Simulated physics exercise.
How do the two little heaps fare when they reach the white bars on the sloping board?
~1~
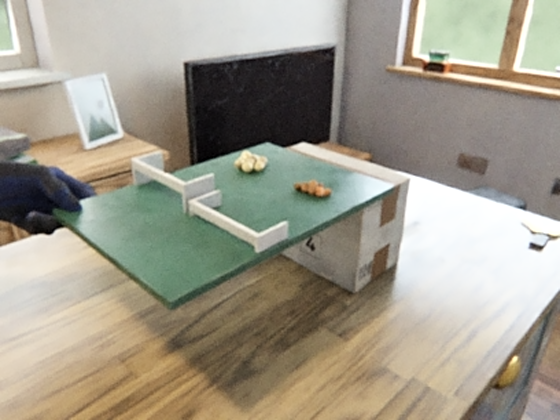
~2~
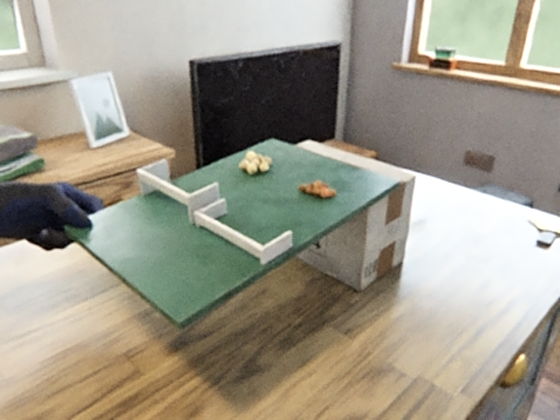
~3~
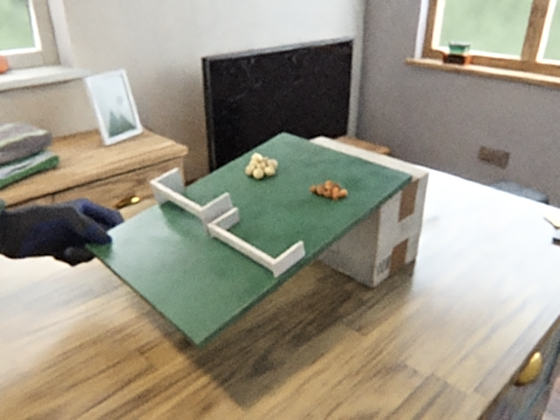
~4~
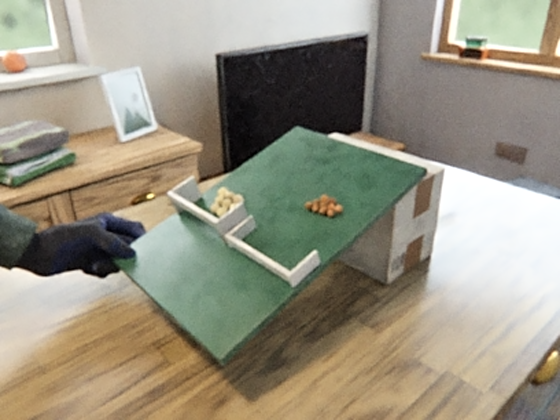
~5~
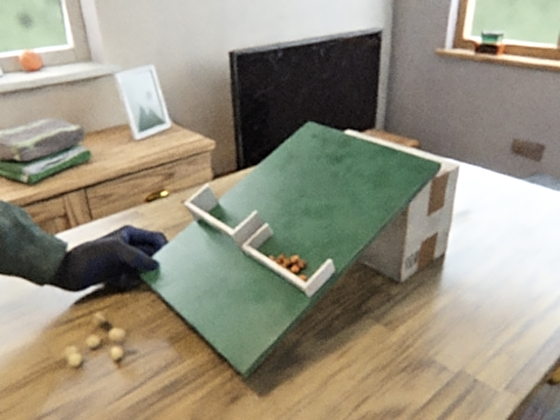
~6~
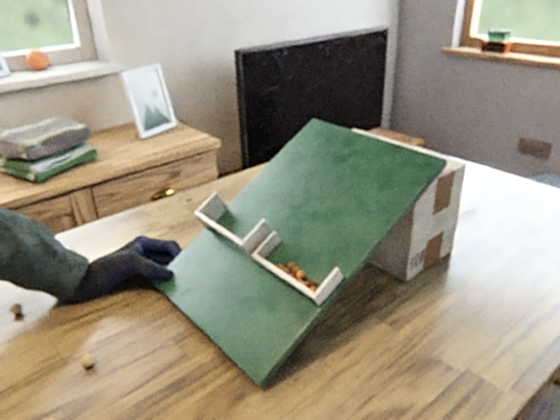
The brown pieces nearer the viewer slide down and stay gathered behind their bar. The pale round ones farther back roll on past theirs, off the board and across the wooden table.
Green board tilting steeper as a dark-gloved hand lowers one end, pale balls rolling onto the table, brown pieces stopping behind a white bar.
